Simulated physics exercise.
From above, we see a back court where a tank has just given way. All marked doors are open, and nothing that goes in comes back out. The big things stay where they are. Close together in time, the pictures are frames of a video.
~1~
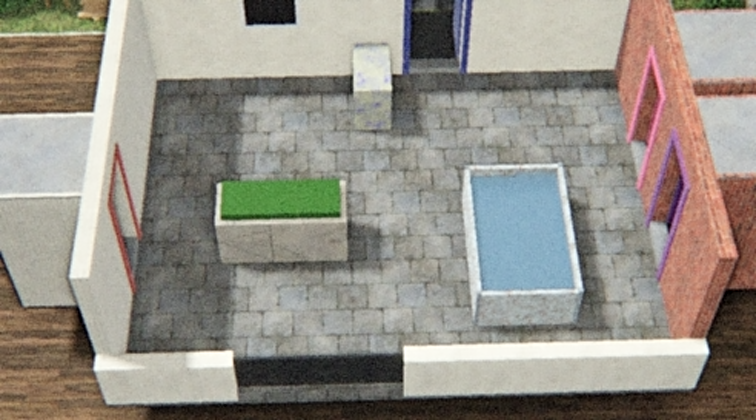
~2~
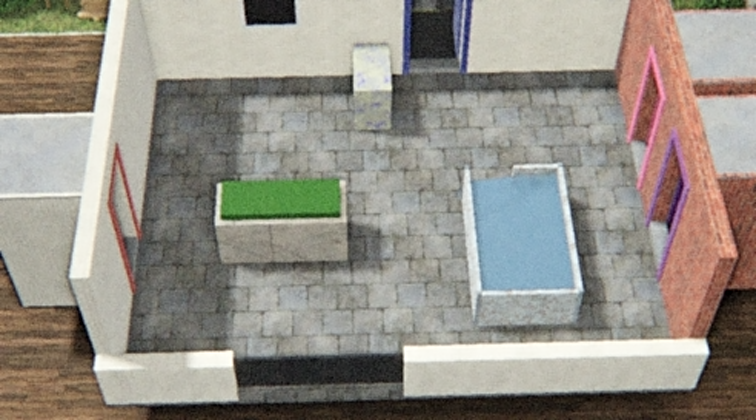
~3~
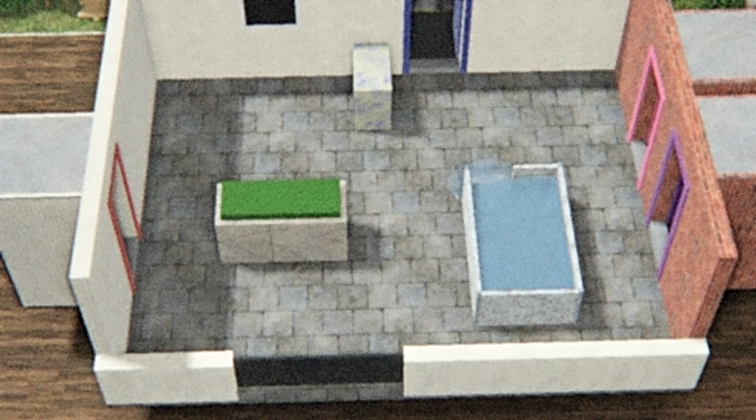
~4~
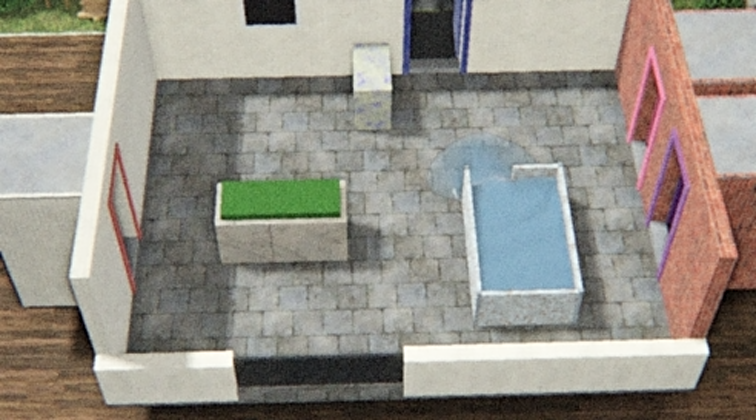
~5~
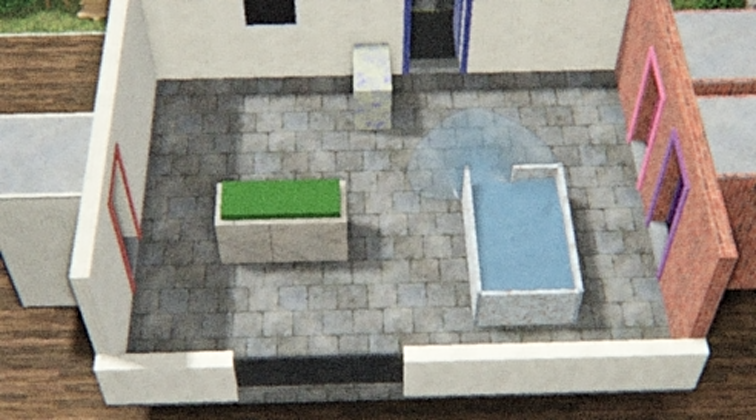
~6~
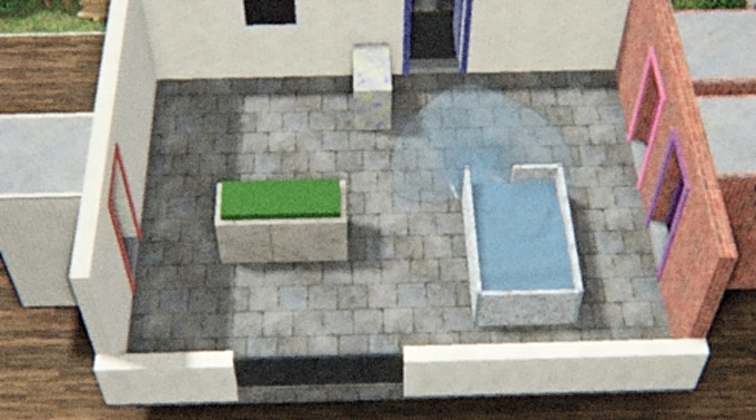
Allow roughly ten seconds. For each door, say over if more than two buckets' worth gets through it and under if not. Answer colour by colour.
I expect the red door to let through an acceptable amount; I expect the purple door to let through an acceptable amount; I expect the blue door to let through too much; I expect the pink door to let through an acceptable amount.
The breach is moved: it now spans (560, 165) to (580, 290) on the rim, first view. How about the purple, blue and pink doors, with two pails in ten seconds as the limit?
Briefly, purple door crosses the limit, blue door remains below the limit, and pink door crosses the limit.
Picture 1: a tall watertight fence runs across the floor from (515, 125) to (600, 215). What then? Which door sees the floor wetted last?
The red door comes last.
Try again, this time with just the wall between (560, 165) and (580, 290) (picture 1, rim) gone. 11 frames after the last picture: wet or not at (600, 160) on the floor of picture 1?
By then I'd expect it to be drenched.
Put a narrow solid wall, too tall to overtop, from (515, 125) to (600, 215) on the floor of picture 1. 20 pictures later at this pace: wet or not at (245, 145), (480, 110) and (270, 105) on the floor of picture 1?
Results in sequence: Swamped / swamped / swamped.
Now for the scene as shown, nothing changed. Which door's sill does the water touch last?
I'd go with the red door.
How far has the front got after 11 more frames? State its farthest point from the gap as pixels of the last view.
The wet edge reaches furthest near (260, 81).
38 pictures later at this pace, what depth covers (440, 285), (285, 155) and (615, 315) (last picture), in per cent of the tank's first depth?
Estimated readings in sequence: 0, 2, 6 percent.
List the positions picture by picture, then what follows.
The water tank at (521, 230) is whole and still, in the first frame.
The front is at a hidden place, out from the gap on the water tank's far side, in the second frame.
The front is at (493, 162), out from the gap on the water tank's far side, in the third frame.
Water pours out on the water tank's far side and has run to (490, 137), in the fourth frame.
The front is at (466, 112), out from the gap on the water tank's far side, in the fifth frame.
Water pours out on the water tank's far side and has run to (457, 89), in the sixth frame.
A moment on, water covers 20 % of the floor; the red door not reached, the purple door not reached, the blue door under two buckets in, the pink door not reached.
Next, water covers 25 % of the floor; the red door not reached, the purple door not reached, the blue door over two buckets in, the pink door wet at the sill, nothing in.
Then, water covers 40 % of the floor; the red door not reached, the purple door not reached, the blue door far over two buckets in, the pink door wet at the sill, nothing in.
Later, water covers 60 % of the floor; the red door wet at the sill, nothing in, the purple door wet at the sill, nothing in, the blue door far over two buckets in, the pink door wet at the sill, nothing in.
In the end, water covers 80 % of the floor; the red door wet at the sill, nothing in, the purple door wet at the sill, nothing in, the blue door far over two buckets in, the pink door wet at the sill, nothing in.
